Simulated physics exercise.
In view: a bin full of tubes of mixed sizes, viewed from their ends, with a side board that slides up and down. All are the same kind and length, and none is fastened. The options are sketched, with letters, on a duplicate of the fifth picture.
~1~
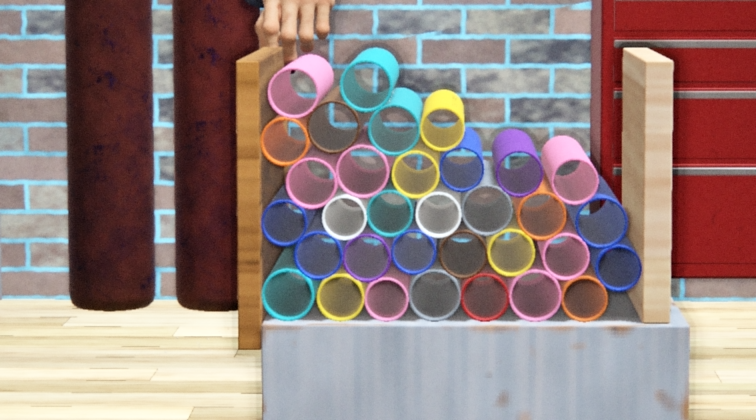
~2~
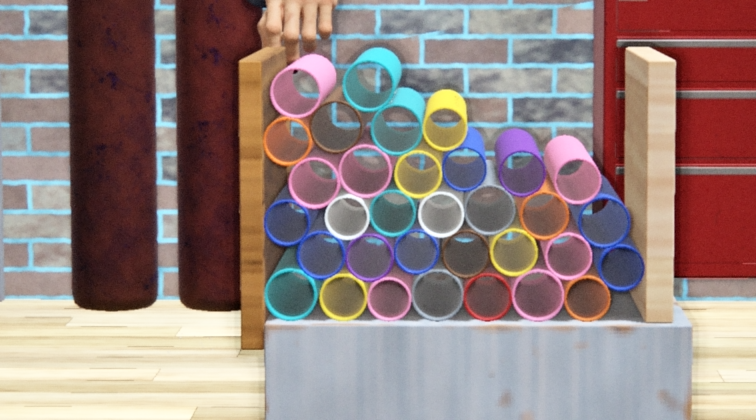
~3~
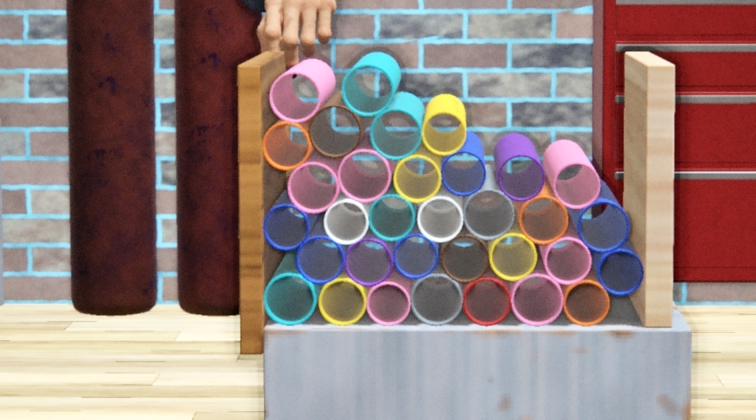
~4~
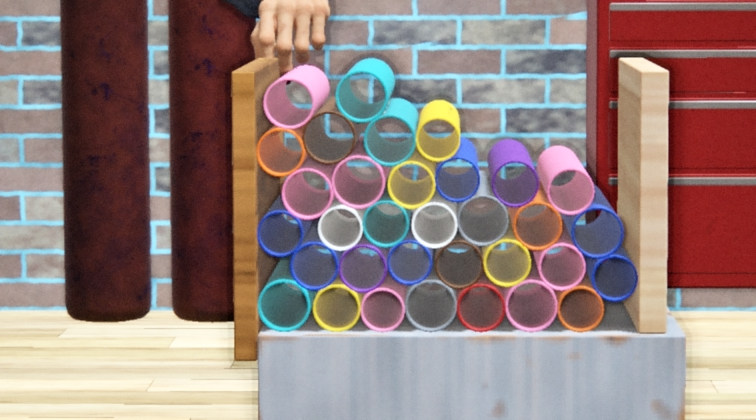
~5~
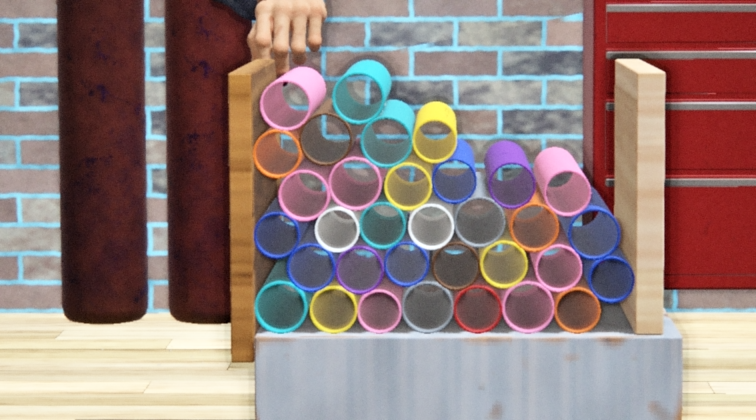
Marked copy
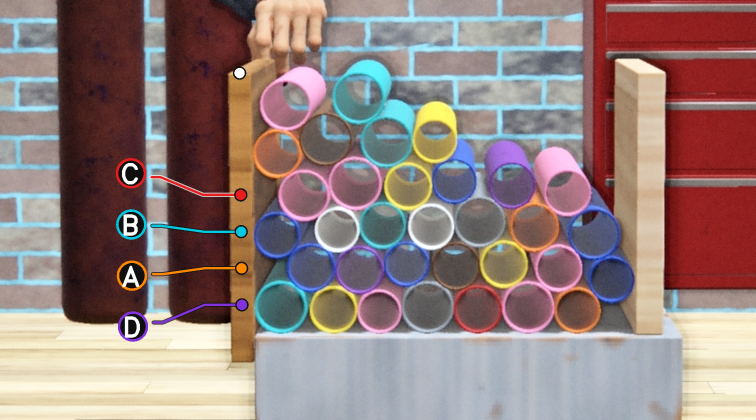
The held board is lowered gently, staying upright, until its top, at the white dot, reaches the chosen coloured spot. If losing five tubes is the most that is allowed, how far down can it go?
The answer is mark A.
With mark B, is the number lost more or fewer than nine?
It loses fewer than nine.
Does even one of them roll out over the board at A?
Yes.
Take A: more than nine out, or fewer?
It loses fewer than nine.
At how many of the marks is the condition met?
Three of them.
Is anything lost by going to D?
At D: Yes.
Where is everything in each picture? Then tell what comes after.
The first frame shows a turquoise tube (288, 295); a pink tube (535, 296); a blue tube (284, 223).
The second frame shows a blue tube (287, 223); a turquoise tube (392, 213).
The third frame shows a grey tube (489, 215); a blue tube (603, 227).
The fourth frame shows a pink tube (289, 103); side board (261, 197).
The fifth frame shows a turquoise tube (281, 308); a pink tube (528, 308); a blue tube (277, 236).
On the copy, A at (242, 269); B at (241, 232); C at (241, 195); D at (242, 305); the white dot at (240, 73).
On A. First, top of the board (252, 160).
Then, top of the board (253, 258).
Finally, top of the board (254, 268), two out over the board.
By contrast, B two out over the board; C none out over the board; D six out over the board.
